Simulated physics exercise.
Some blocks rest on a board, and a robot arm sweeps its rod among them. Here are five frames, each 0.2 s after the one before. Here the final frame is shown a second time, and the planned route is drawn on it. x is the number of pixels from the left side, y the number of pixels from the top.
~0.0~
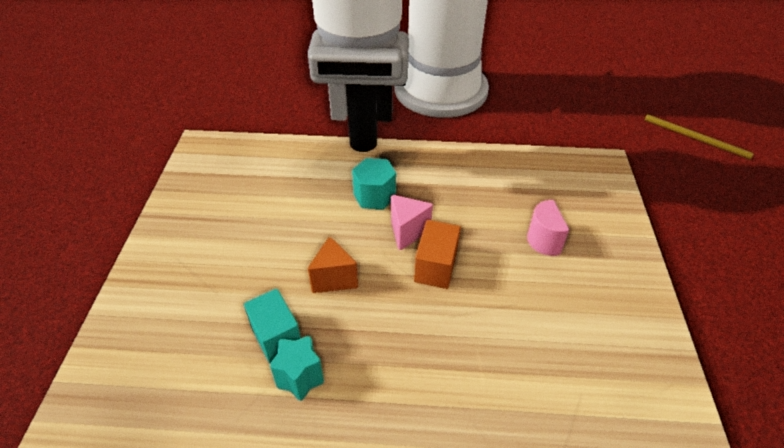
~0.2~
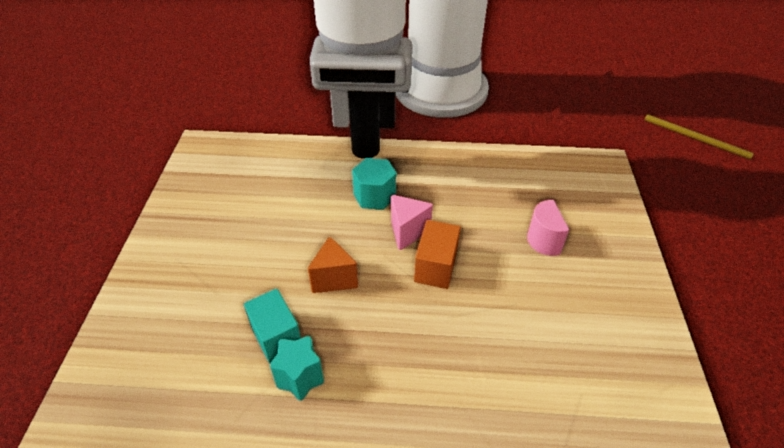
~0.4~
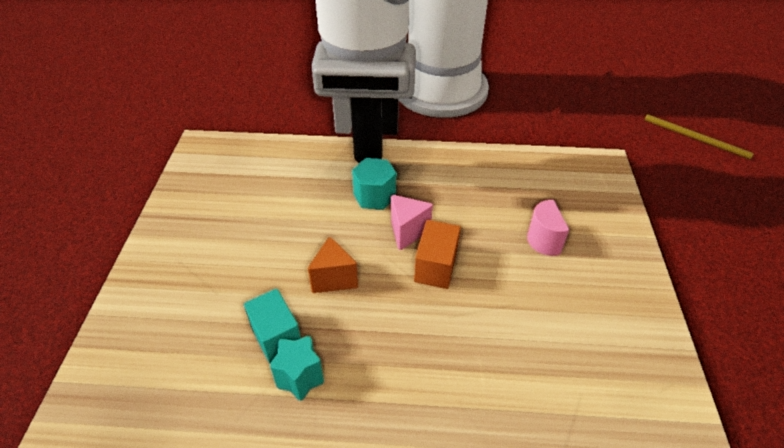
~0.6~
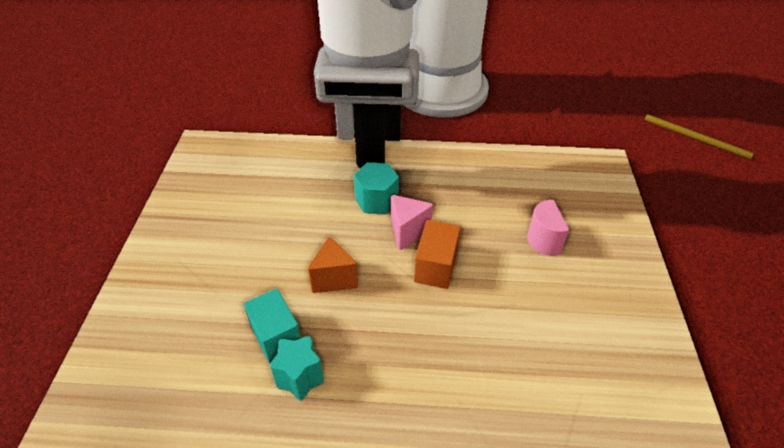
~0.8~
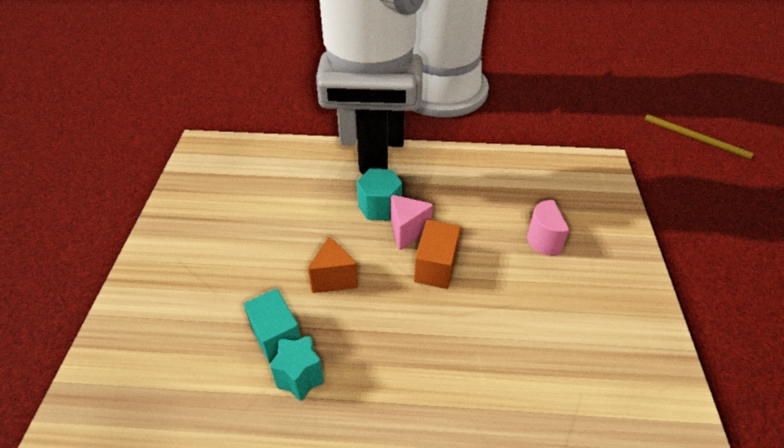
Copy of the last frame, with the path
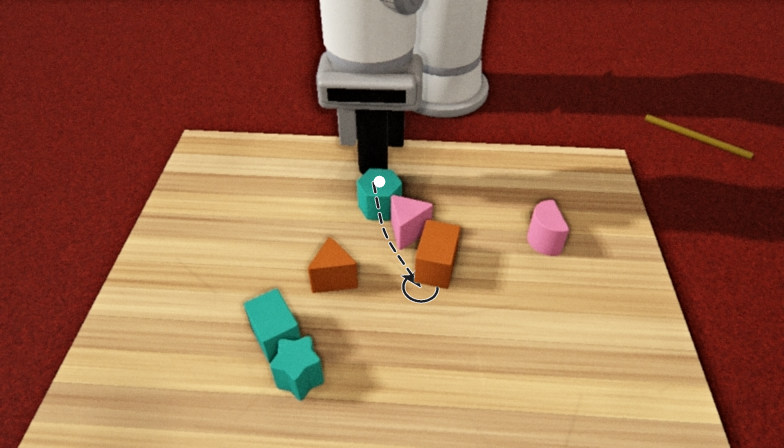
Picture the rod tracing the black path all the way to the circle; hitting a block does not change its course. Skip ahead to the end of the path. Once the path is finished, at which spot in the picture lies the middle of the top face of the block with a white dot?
Pixel (366, 249).
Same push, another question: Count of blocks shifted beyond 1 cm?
Going by the path, three or more of them shift by more than about 1 cm.
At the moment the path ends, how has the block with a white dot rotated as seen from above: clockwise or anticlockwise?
It turns round clockwise.
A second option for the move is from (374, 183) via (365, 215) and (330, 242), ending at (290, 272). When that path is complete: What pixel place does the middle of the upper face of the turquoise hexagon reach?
Near (361, 231).
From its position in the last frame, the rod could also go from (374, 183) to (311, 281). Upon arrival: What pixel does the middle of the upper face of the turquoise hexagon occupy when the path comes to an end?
At (375, 212).
Path on the board, from (374, 183) over (380, 215) and (395, 251) to (420, 287); the dot is on the turquoise hexagon.
What follows on the original path. One third of the way, rod (380, 201); turquoise hexagon (372, 217); pink triangular block (409, 225), turned 70° anticlockwise; orange oblong block (446, 244).
Two thirds of the way, rod (395, 236); turquoise hexagon (366, 247), turned 55° clockwise; pink triangular block (415, 250), turned 80° anticlockwise; orange oblong block (458, 251).
At the end, rod (422, 273); orange triangular block (328, 258); turquoise hexagon (366, 249), turned 55° clockwise; pink triangular block (443, 286), turned 65° anticlockwise; orange oblong block (464, 254), turned 30° anticlockwise.
